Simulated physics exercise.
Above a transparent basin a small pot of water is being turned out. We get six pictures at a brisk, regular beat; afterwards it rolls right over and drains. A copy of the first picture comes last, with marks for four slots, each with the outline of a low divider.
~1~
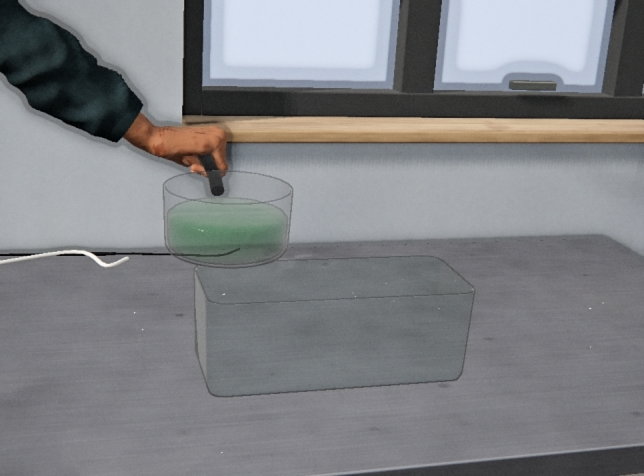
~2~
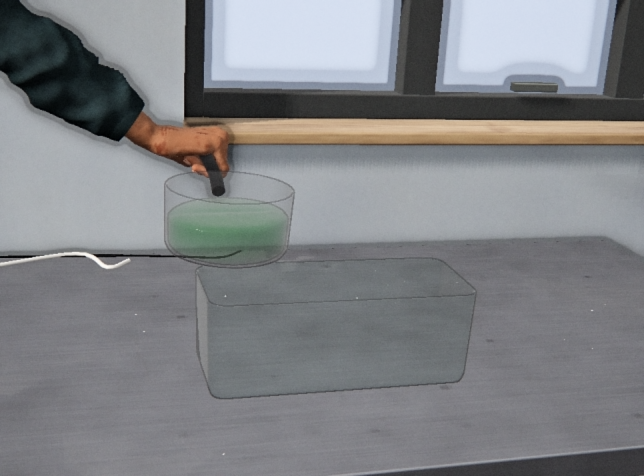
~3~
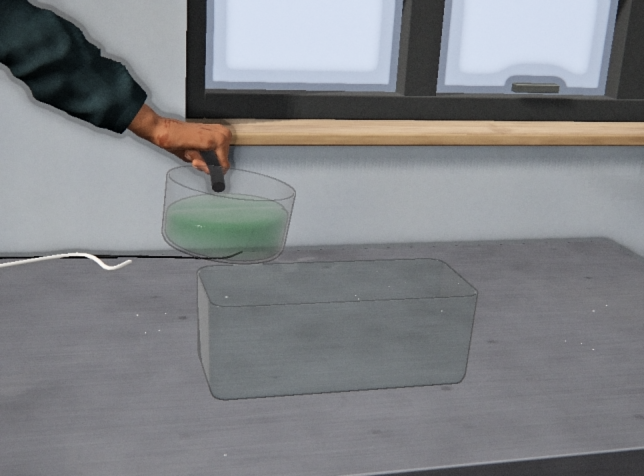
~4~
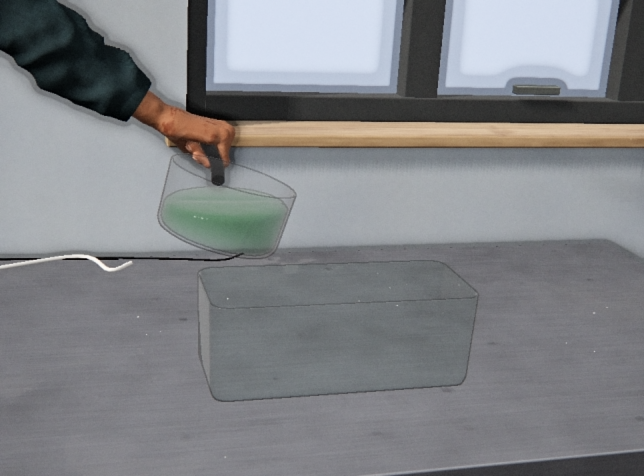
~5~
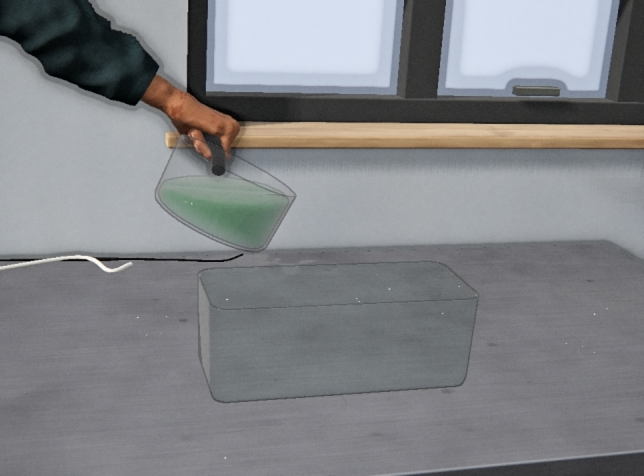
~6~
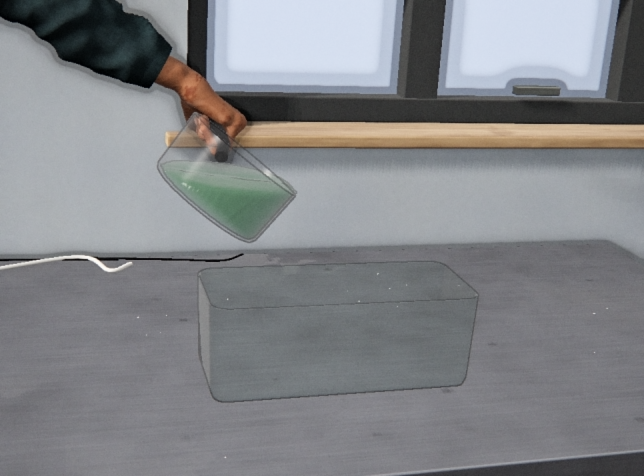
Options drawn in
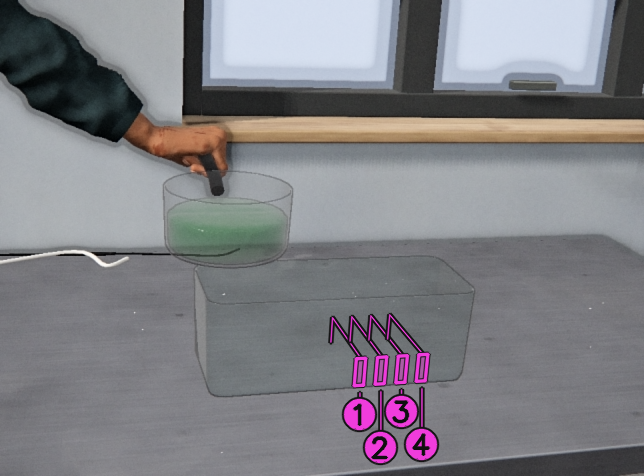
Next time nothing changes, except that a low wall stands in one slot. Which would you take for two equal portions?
Choose 2.
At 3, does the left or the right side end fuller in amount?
More ends on the left.
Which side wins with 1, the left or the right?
The right side.
On the marked copy, 1 at (359, 392); 2 at (380, 391); 3 at (401, 389); 4 at (421, 388).
For position 1, about 17 % ends left of the wall and 82 % right of it.
For position 2, about 50 % ends left of the wall and 49 % right of it.
For position 3, about 85 % ends left of the wall and 13 % right of it.
For position 4, about 87 % ends left of the wall and 11 % right of it.
